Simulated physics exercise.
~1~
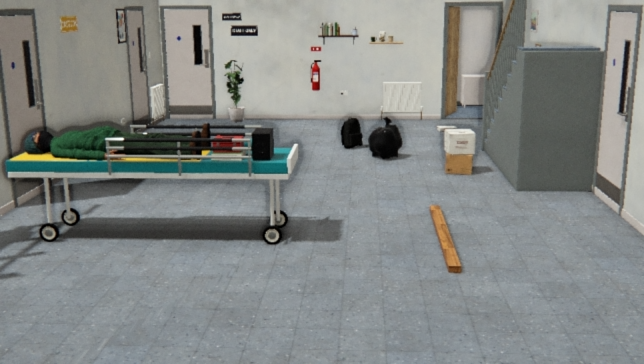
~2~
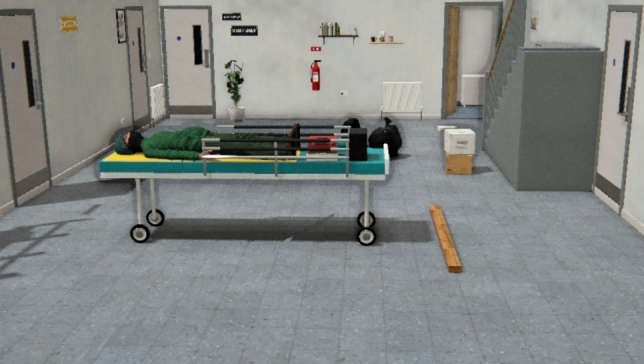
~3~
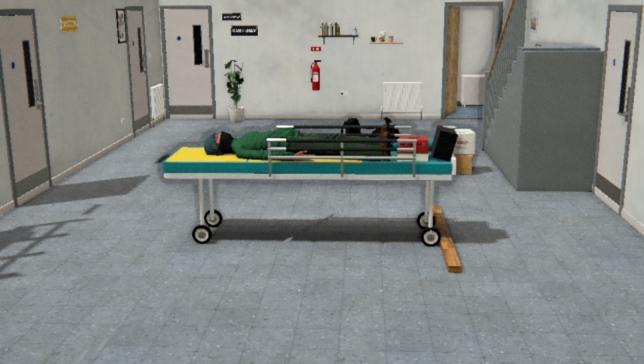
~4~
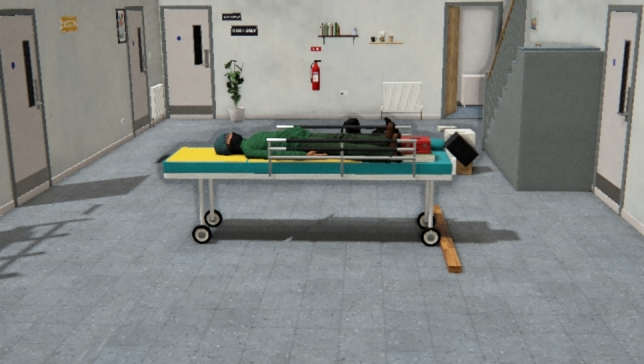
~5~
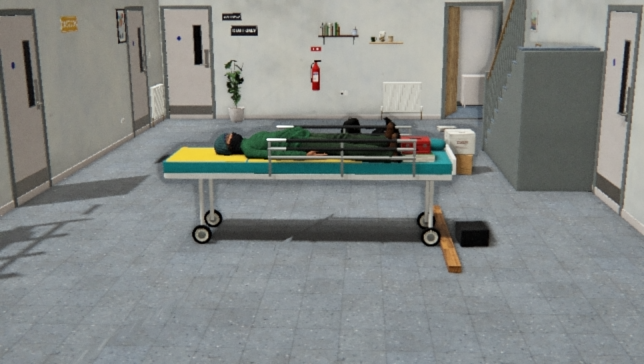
The clip shows a figure in green lying on a wheeled stretcher that rolls right across a hallway and stops near a wooden strip on the floor. A black boxy object at the foot end tips over the edge and lands on the floor, while the figure stays on the stretcher.
